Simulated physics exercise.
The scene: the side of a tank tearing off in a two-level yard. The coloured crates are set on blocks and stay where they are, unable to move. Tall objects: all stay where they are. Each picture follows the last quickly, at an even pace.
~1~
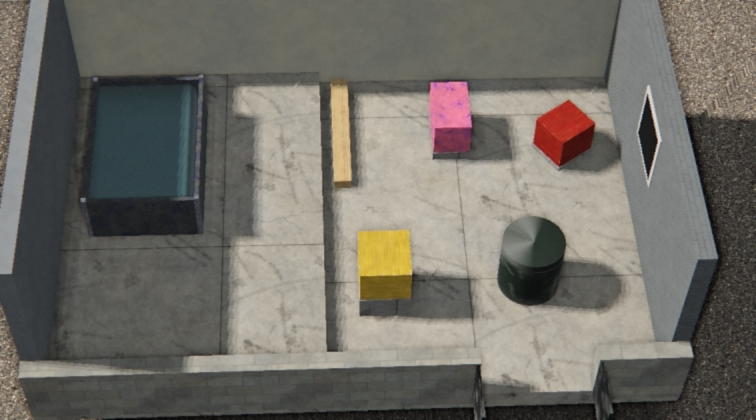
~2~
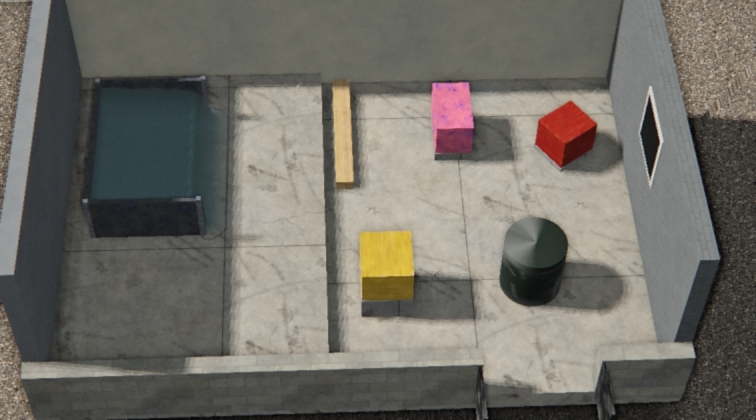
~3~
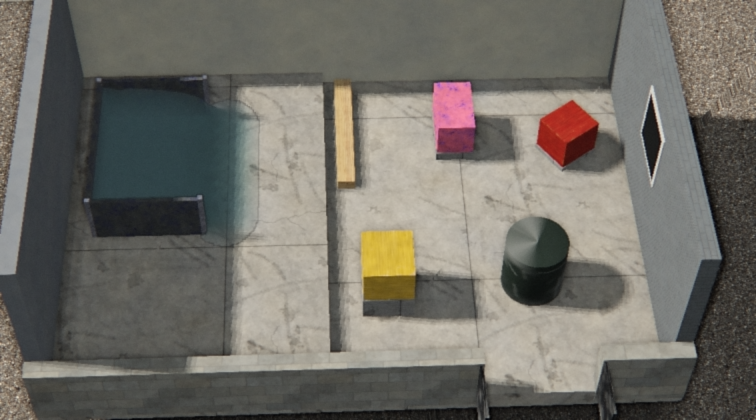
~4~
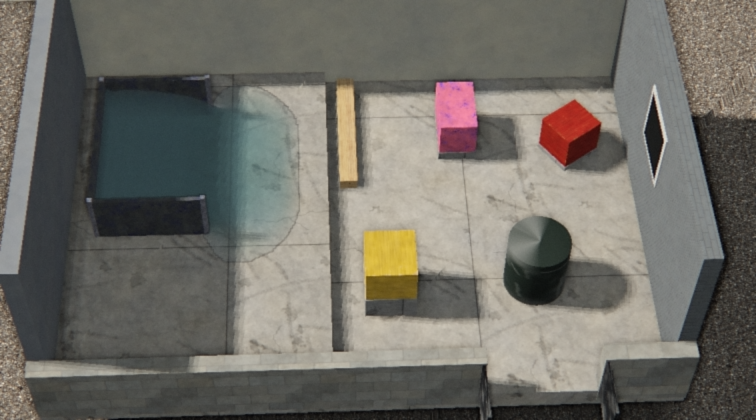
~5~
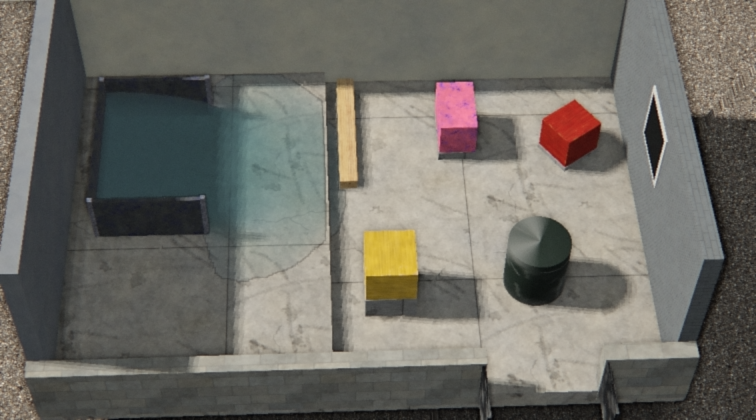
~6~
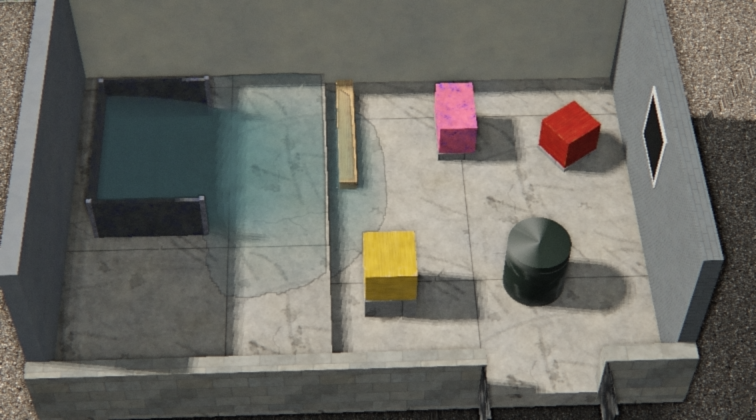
The footage shows a walled yard with a tank, a plank, blocks and a dark cylinder; the tank's right side opens and water spreads rightward across the floor, passing the step and plank onto the section holding the blocks.
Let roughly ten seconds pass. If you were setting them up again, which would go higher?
I'd say the pink crate goes higher, the red crate goes higher, the yellow crate can stay.
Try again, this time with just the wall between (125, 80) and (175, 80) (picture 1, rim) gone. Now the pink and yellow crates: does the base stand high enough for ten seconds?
As I see it, pink crate is not reached, and yellow crate is not reached.
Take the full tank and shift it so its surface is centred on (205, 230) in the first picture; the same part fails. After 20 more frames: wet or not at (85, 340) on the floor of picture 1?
Not reached.
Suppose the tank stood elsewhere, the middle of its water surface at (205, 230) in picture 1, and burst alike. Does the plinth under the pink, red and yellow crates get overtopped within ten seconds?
Pink crate: Flooded; red crate: Flooded; yellow crate: Flooded.
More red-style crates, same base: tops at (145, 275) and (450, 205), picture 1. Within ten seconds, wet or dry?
In that order: Stays dry, is soaked.
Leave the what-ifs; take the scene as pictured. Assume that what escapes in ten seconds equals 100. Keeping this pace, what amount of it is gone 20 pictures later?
I'd say about 5 per cent.
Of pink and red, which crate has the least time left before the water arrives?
My answer: The one in pink.
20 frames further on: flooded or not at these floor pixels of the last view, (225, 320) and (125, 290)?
The first place is spared and the second is spared.
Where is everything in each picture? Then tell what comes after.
In the first picture, the tank at (145, 141) is whole and still.
In the second picture, water pours out at (202, 162) and has run to (210, 110).
In the third picture, water pours out at (204, 163) and has run to (240, 106).
In the fourth picture, water pours out at (206, 163) and has run to (266, 96).
In the fifth picture, water pours out at (206, 164) and has run to (311, 98).
In the sixth picture, the front is at (380, 211), out from the gap at (206, 165).
A moment on, water covers 40 % of the floor; the pink crate water round its plinth, the red crate water round its plinth, the yellow crate water round its plinth.
Next, water covers 55 % of the floor; the pink crate water round its plinth, the red crate water round its plinth, the yellow crate water round its plinth.
Then, water covers 70 % of the floor; the pink crate water round its plinth, the red crate water round its plinth, the yellow crate water round its plinth.
Later, water covers 70 % of the floor; the pink crate water round its plinth, the red crate water round its plinth, the yellow crate water round its plinth.
In the end, water covers 60 % of the floor; the pink crate was topped, the red crate was topped, the yellow crate stayed above the water.
